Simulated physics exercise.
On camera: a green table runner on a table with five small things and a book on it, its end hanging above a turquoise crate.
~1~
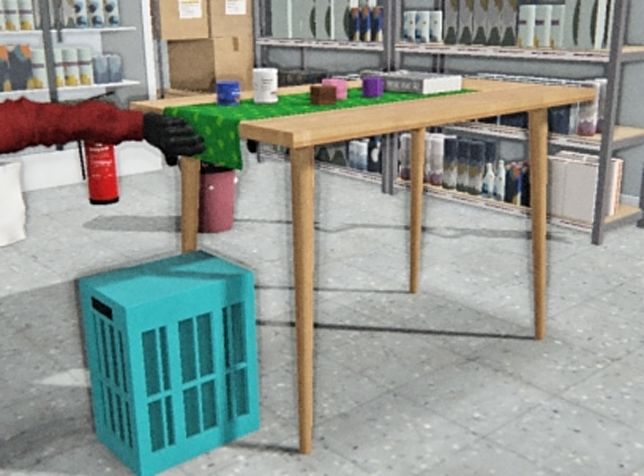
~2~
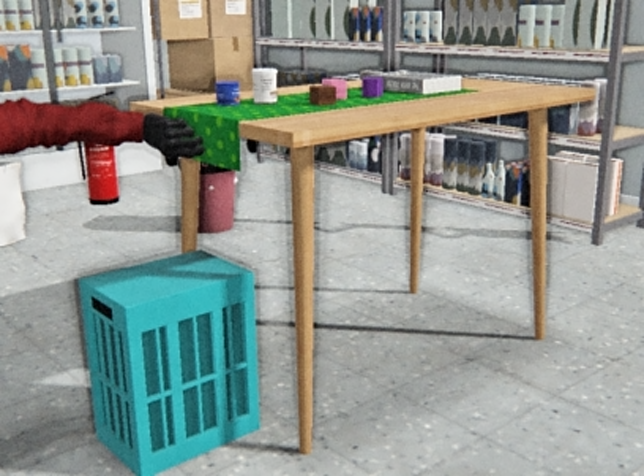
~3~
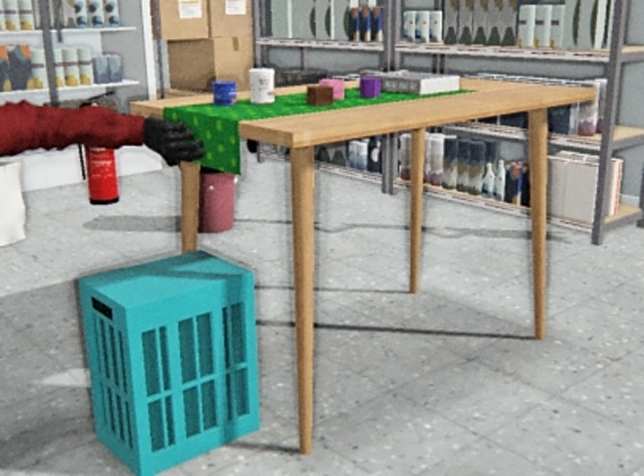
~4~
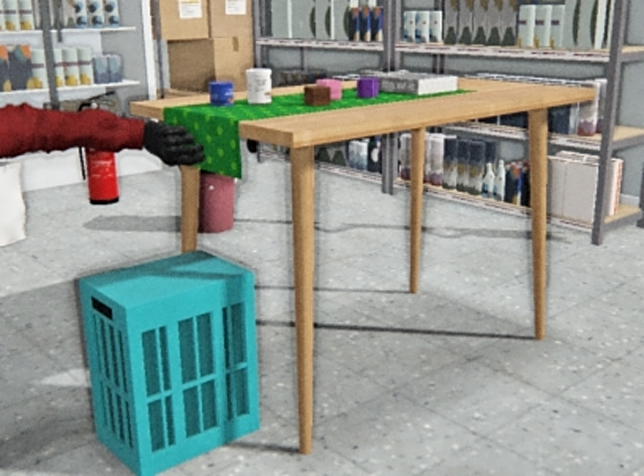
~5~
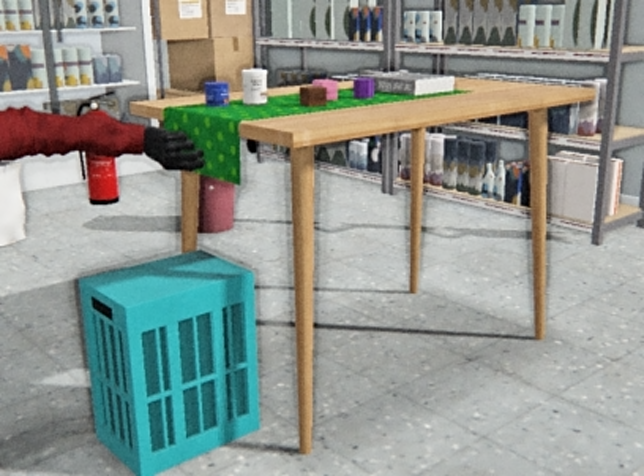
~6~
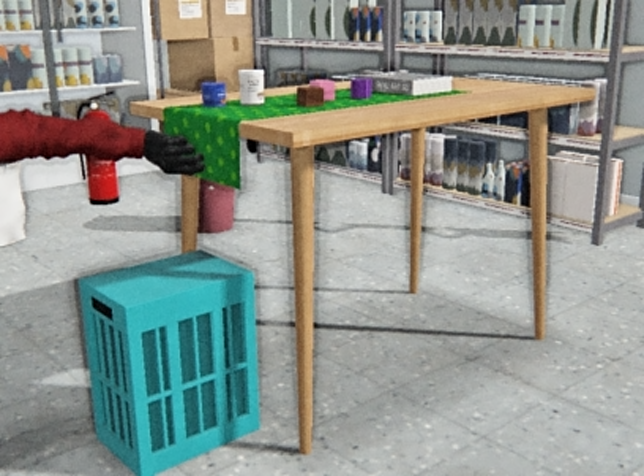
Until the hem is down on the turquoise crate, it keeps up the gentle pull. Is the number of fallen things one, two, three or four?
The number of things lost will likely be two.
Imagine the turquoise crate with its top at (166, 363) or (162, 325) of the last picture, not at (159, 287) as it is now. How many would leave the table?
In that event, 4 and 3.
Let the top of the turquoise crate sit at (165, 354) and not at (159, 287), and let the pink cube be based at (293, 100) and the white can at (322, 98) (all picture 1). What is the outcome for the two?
Outcome: Pink cube is gone; white can is gone.
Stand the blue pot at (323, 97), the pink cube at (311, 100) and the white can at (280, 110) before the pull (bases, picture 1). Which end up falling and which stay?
Result - blue pot still up, pink cube still up, white can down.
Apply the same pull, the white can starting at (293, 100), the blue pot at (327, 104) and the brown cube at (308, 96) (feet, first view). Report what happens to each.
The white can survives; the blue pot holds on; the brown cube does not fall.
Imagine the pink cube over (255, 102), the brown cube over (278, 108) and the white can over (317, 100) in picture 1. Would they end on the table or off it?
Result - the pink cube comes off, the brown cube comes off, and the white can stays put.
Soon after, hem near (203, 219); all still up.
Then, hem on the crate; blue pot and white can gone.
At rest, hem on the crate; blue pot and white can gone. It carries off two.
